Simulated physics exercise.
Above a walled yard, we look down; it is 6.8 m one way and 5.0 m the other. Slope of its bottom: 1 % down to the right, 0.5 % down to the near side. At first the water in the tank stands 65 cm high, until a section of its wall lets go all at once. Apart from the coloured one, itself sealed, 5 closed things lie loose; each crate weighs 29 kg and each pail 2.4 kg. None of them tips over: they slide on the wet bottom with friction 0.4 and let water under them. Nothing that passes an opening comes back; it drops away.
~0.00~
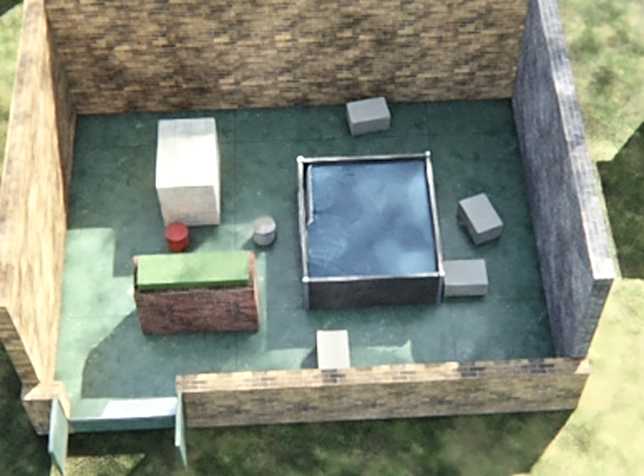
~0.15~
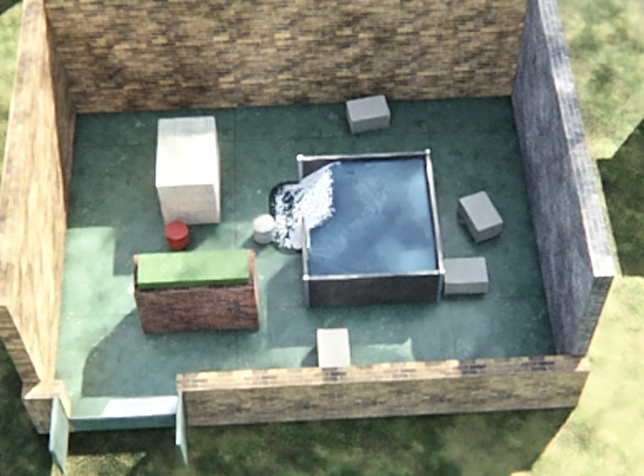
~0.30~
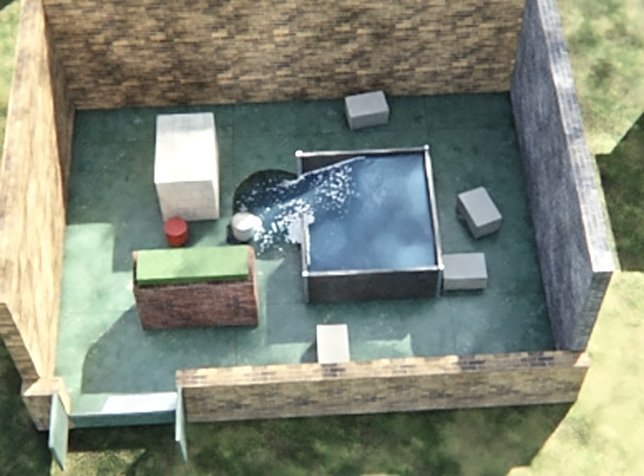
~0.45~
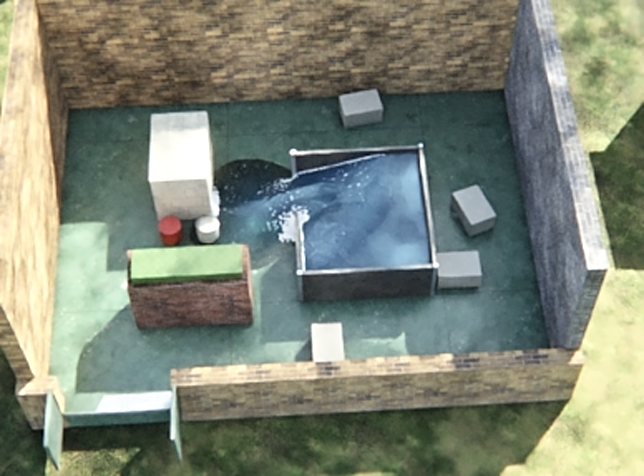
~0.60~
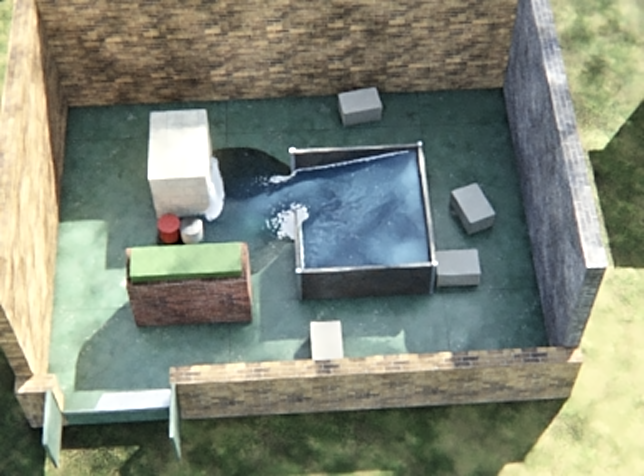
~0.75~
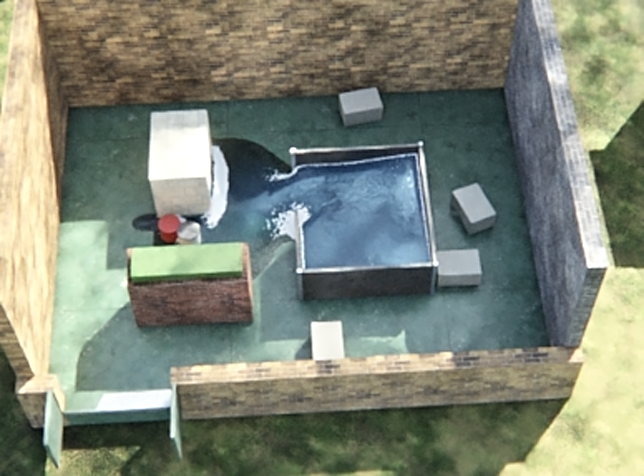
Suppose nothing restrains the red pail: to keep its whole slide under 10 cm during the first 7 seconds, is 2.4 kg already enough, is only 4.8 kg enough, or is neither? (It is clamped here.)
Going by this, no pick is adequate.
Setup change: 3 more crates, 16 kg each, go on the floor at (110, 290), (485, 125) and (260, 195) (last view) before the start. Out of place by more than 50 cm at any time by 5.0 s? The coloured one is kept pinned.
Taking them one by one: Above the mark; below the mark; above the mark.
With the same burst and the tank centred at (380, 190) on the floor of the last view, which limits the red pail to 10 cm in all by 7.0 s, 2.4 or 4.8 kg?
In that case the answer is that both weights fall short.
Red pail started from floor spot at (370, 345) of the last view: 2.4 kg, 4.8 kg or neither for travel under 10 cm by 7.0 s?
Going by the scene, the lighter weight suffices.
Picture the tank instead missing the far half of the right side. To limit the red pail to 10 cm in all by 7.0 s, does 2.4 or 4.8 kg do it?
Under that change, the first option suffices.
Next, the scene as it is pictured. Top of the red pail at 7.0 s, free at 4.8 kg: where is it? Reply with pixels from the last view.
About (64, 310).
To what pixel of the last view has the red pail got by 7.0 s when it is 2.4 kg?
Somewhere about (63, 319).
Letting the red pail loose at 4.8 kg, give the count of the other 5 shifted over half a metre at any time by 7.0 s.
That adds up to 1.
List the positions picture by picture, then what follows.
In the first frame, the red pail at (176, 231) rests on the ground; 3.4 m2 under water; 0 of 6 have shifted.
In the second frame, the red pail at (176, 230) rests on the ground; water covers 4.0 m2; 0 of 6 have shifted.
In the third frame, the red pail at (175, 226) rests on the ground; water covers 4.7 m2; 1 of 6 have shifted.
In the fourth frame, the red pail at (169, 225), on the bottom; 5.6 m2 under water; 1 of 6 have shifted.
In the fifth frame, the red pail at (168, 223) rests on the ground; water covers 6.3 m2; 1 of 6 have shifted.
In the sixth frame, the red pail at (169, 223) rests on the ground; 7.0 m2 under water; 1 of 6 have shifted.
After 1.4 s the red pail would be 151 cm from its start with 2.4 kg and 141 cm from its start with 4.8 kg; 3 cm of water round it then.
After 3.1 s the red pail would be 135 cm from its start with 2.4 kg and 119 cm from its start with 4.8 kg; 10 cm of water round it then.
After 4.9 s the red pail would be 58 cm from its start with 2.4 kg and 57 cm from its start with 4.8 kg; 10 cm of water round it then.
After 7.0 s the red pail would be 207 cm from its start with 2.4 kg and 196 cm from its start with 4.8 kg; 9 cm of water round it then.
